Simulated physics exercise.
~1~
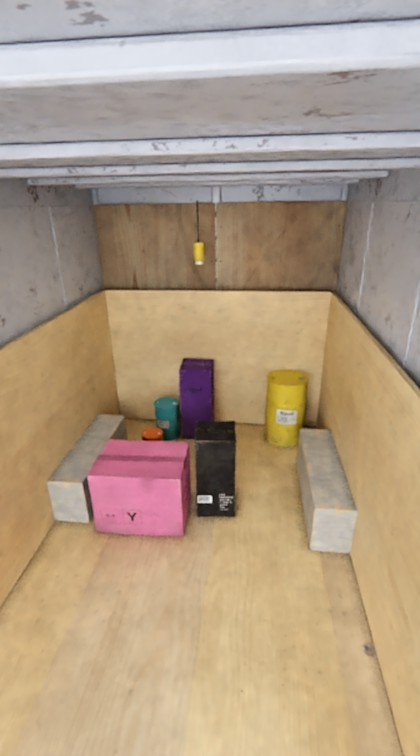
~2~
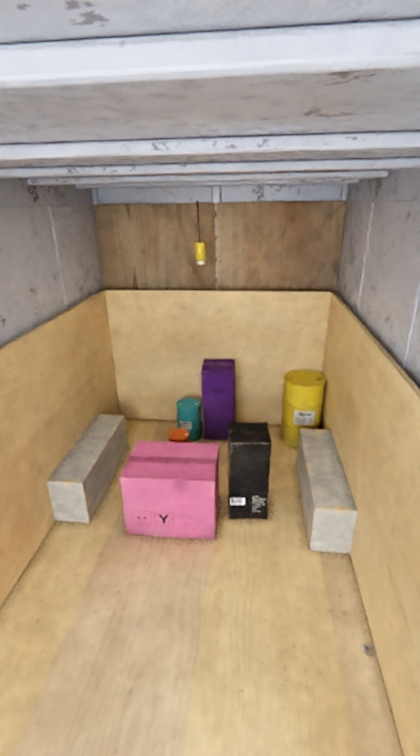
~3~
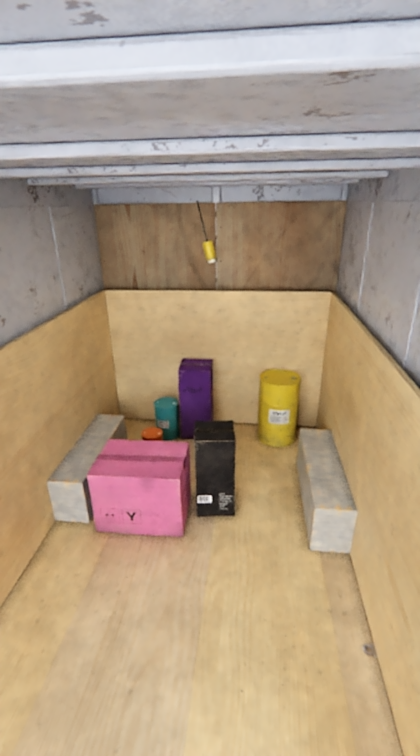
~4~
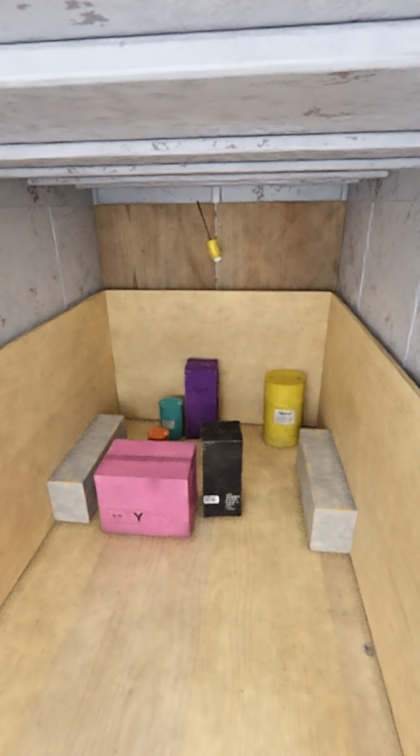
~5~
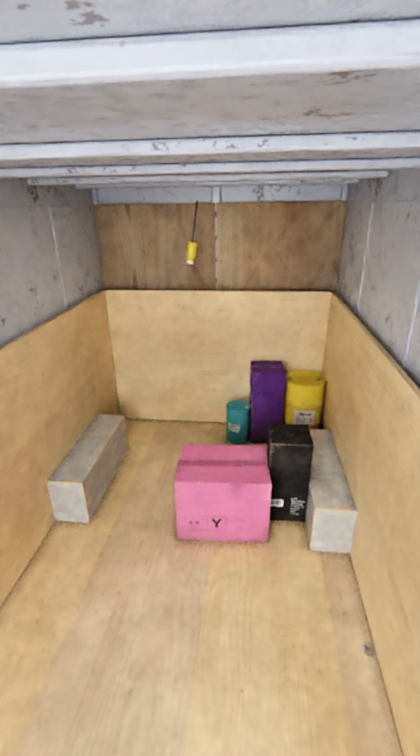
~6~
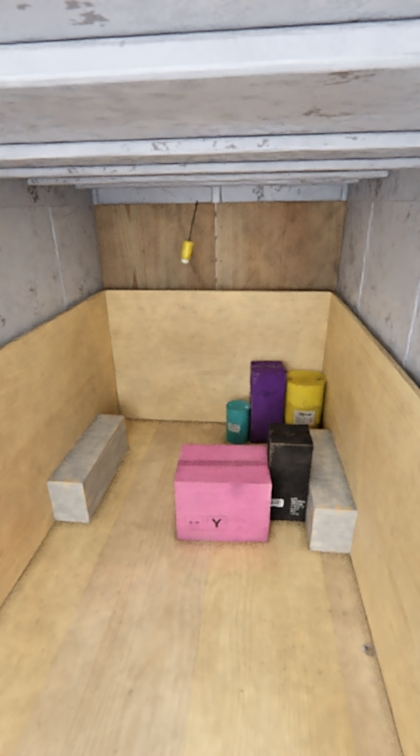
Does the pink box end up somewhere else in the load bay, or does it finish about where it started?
It ends up somewhere else. After sliding right and back left, it moves well over to the right and stays there, still upright.
